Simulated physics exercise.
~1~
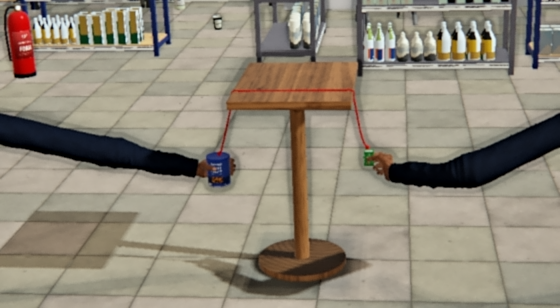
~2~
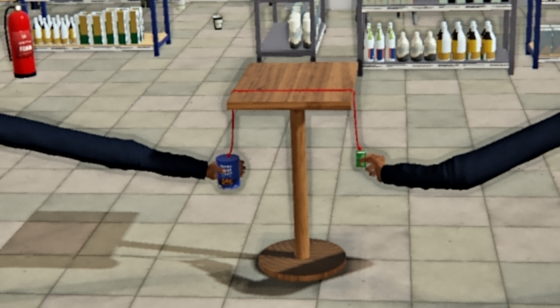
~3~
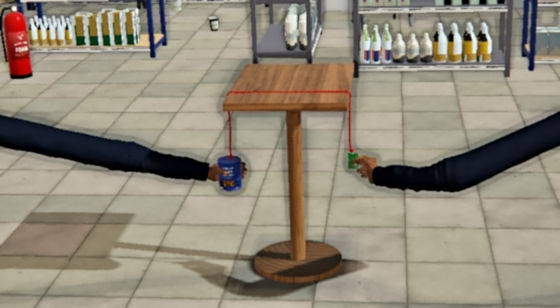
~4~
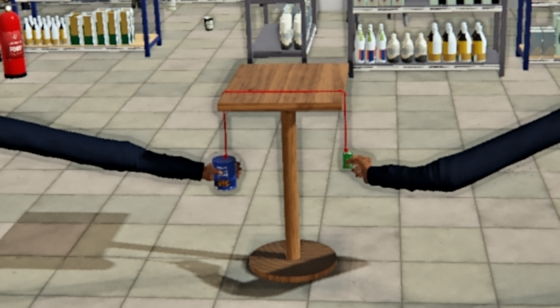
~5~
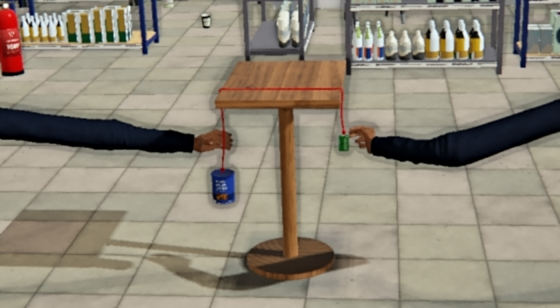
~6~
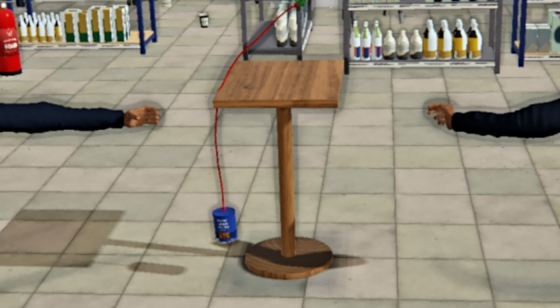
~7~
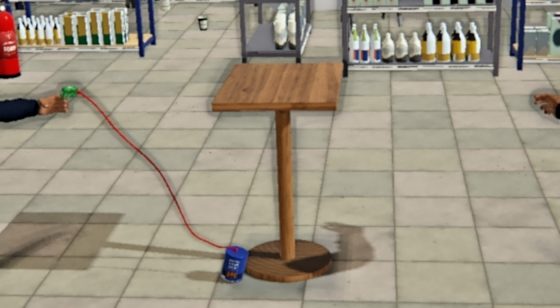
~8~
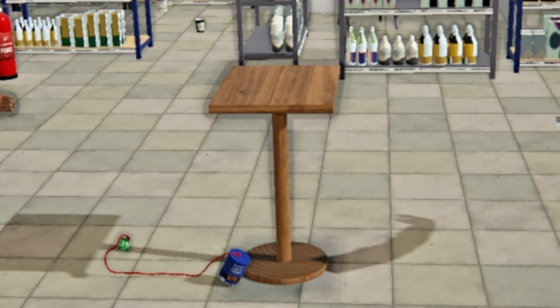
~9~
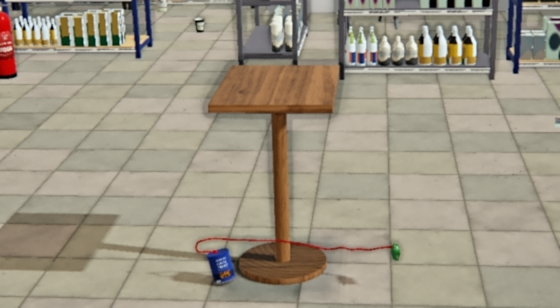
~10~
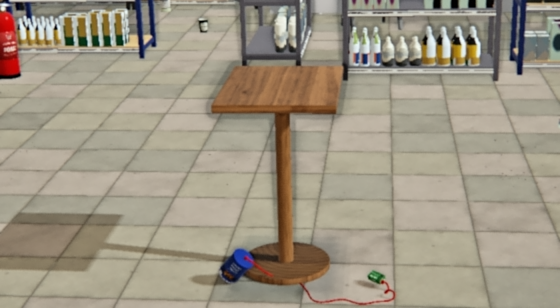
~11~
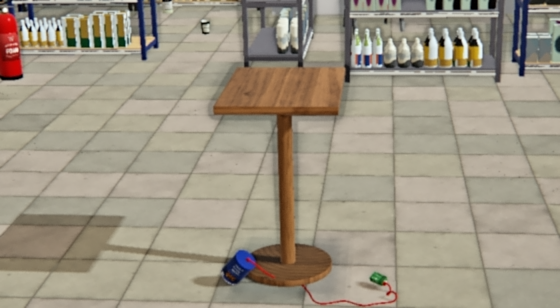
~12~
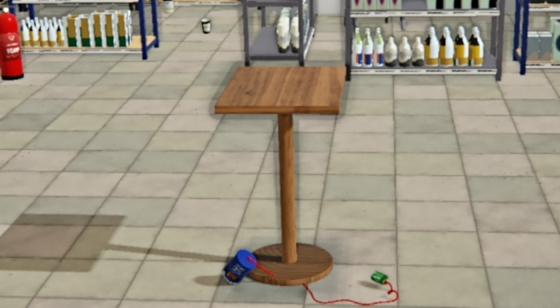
Blue tin dropping left of a wooden table as hands let go, pulling red cord and small green object to the floor.
